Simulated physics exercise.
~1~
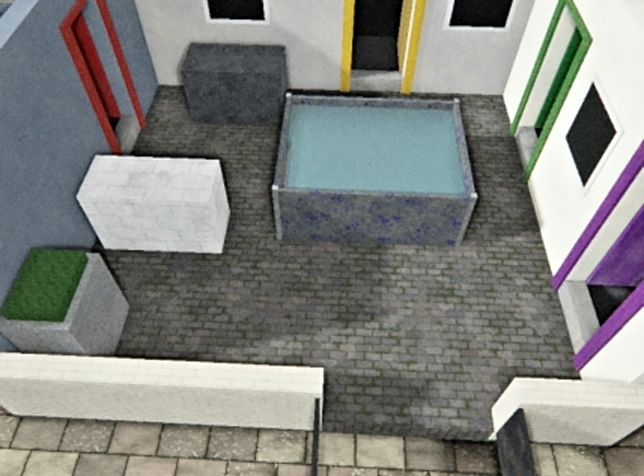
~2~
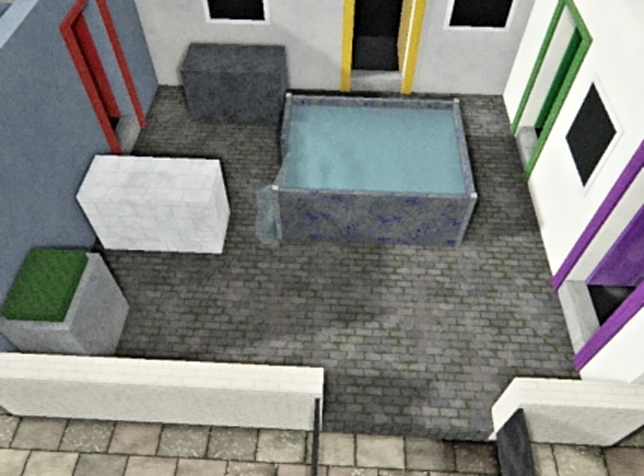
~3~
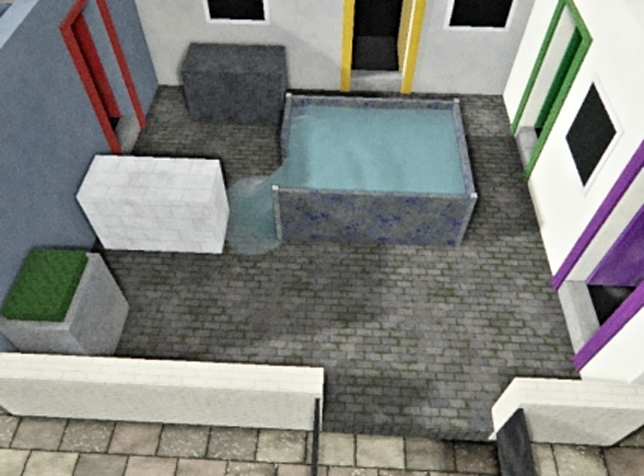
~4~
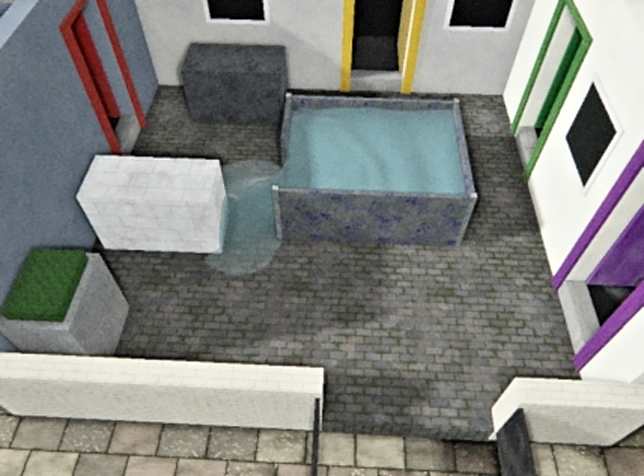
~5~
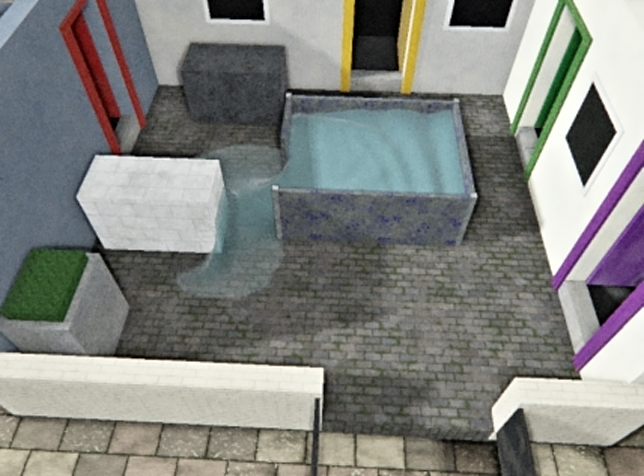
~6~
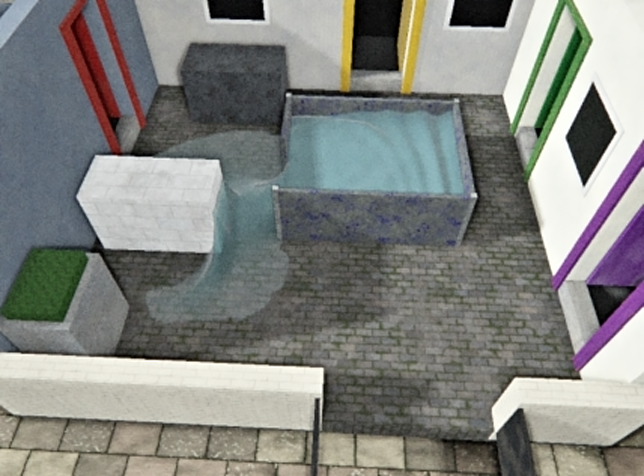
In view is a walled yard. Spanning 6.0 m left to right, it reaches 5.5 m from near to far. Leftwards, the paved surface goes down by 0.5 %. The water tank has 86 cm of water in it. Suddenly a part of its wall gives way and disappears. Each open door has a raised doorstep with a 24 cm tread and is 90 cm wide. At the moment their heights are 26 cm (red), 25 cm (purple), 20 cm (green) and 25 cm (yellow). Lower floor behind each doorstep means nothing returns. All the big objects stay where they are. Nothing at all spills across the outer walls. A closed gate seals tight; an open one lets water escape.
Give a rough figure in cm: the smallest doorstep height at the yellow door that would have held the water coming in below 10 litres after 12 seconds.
9.5 cm.
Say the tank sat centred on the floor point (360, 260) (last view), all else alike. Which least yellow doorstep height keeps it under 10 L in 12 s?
About 12.0 centimetres.
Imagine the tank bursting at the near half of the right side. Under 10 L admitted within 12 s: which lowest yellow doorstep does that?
That way, roughly 11.0 cm.
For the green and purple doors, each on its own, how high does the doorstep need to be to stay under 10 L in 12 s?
You'd want some 11.0 cm at green and some 10.5 cm at purple.
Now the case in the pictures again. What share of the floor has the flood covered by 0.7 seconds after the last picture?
Roughly 35 percent of the floor.
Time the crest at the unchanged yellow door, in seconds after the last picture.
Around 11.0 seconds.
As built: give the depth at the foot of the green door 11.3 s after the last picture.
It works out to about 9.0 centimetres deep.
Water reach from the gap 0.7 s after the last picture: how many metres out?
The front is some 3.6 m out.
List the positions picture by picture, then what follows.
Still water, 86 cm deep, in the water tank at (372, 147); the yellow door at (381, 38) is dry, in the first picture.
The gap is at (284, 197), the front 0.4 m out at (261, 195); the back of the water tank holds 86 cm, in the second picture.
The front is at a hidden place, 0.9 m from the gap at (284, 198); 0.9 m2 of floor is wet, 86 cm left at the back, in the third picture.
Water pours out at (285, 199) and has run 1.5 m, to a hidden place; about 11 cm deep outside, 86 cm at the back, in the fourth picture.
The front is at a hidden place, 2.1 m from the gap at (285, 199); 3.1 m2 of floor is wet, 81 cm left at the back, in the fifth picture.
Water pours out at (285, 199) and has run 2.5 m, to a hidden place; about 5 cm deep outside, 72 cm at the back; the yellow door at (381, 38), 3.1 m from the gap, is still 2.0 m from the nearest water, in the sixth picture.
Then, 0.7 s after the last picture water covers 35 % of the floor, deepest (65 cm) near (236, 217); it has not reached the yellow door.
Then, 2.3 s after the last picture water covers 60 % of the floor, deepest (38 cm) near (234, 227); 5 cm at the yellow door, 0 litres in over its 25 cm doorstep.
Then, 11.3 s after the last picture water covers 100 % of the floor, deepest (17 cm) near (298, 133); 14 cm at the yellow door, 0 litres in over its 25 cm doorstep.
At the yellow door as built, the water peaked near 14 cm, 10.9 s after the last picture.
With a doorstep of 8.5 cm, 16 litres would have come in within the 12 s; with 12 cm, 1 litre. So under 10 litres takes about 9.5 cm.
